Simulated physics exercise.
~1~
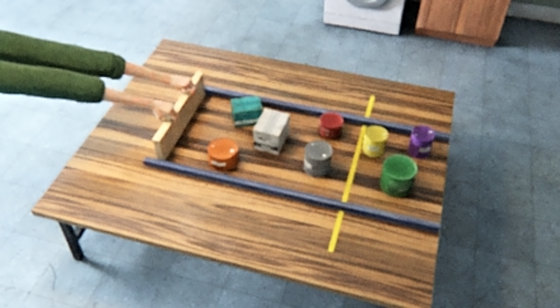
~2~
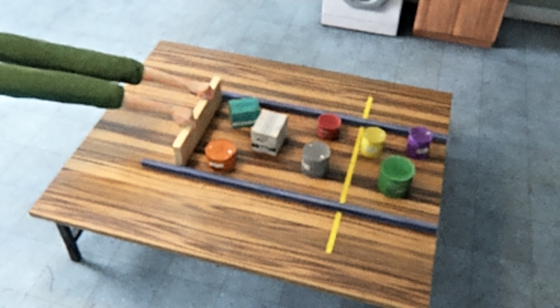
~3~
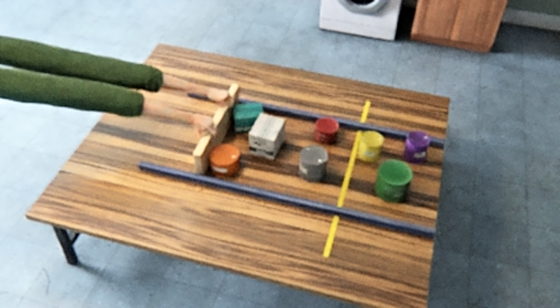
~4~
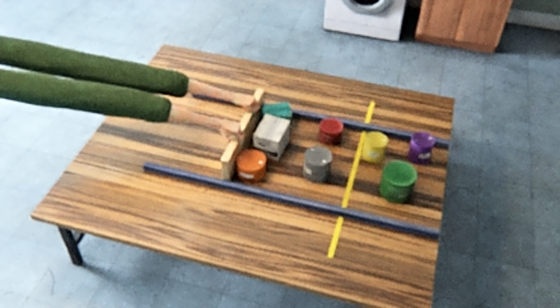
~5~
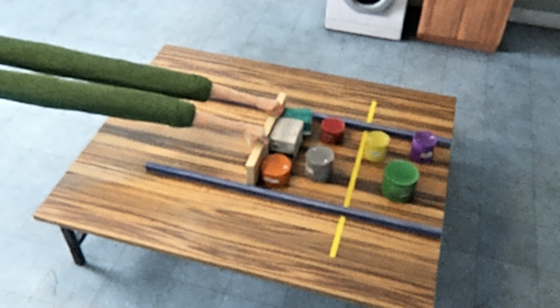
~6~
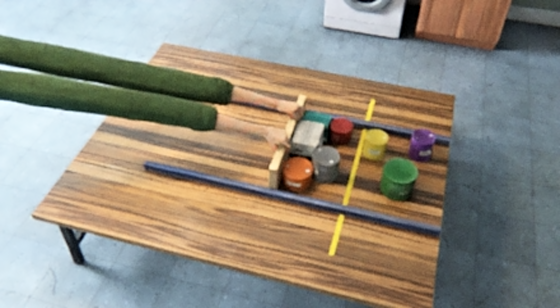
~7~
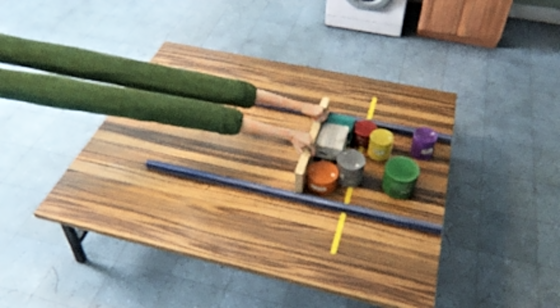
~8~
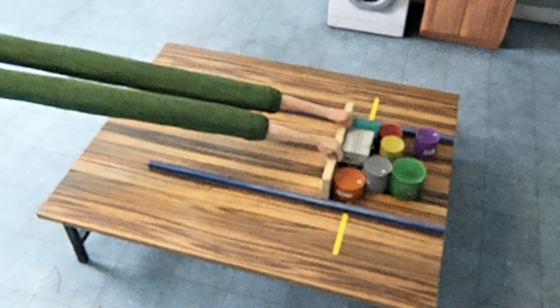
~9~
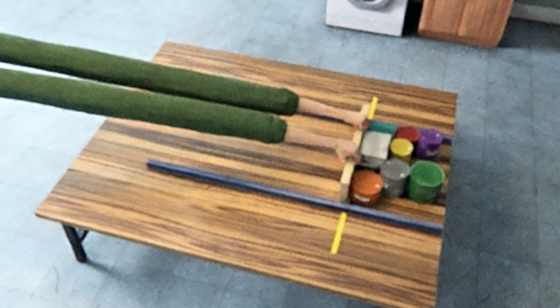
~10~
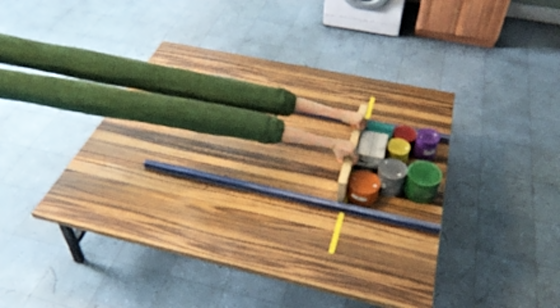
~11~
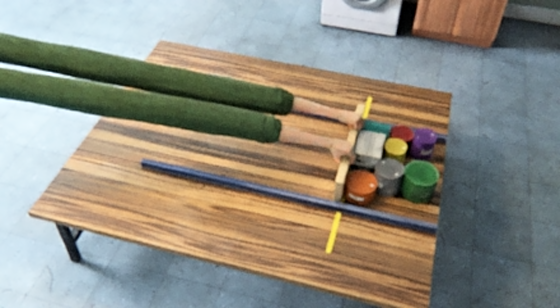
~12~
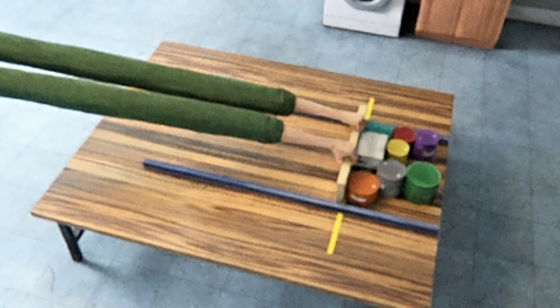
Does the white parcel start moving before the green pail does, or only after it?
The white parcel starts moving before the green pail. The parcel is already sliding right while the pail still stands in its place, and the pail shifts only near the end of the push.
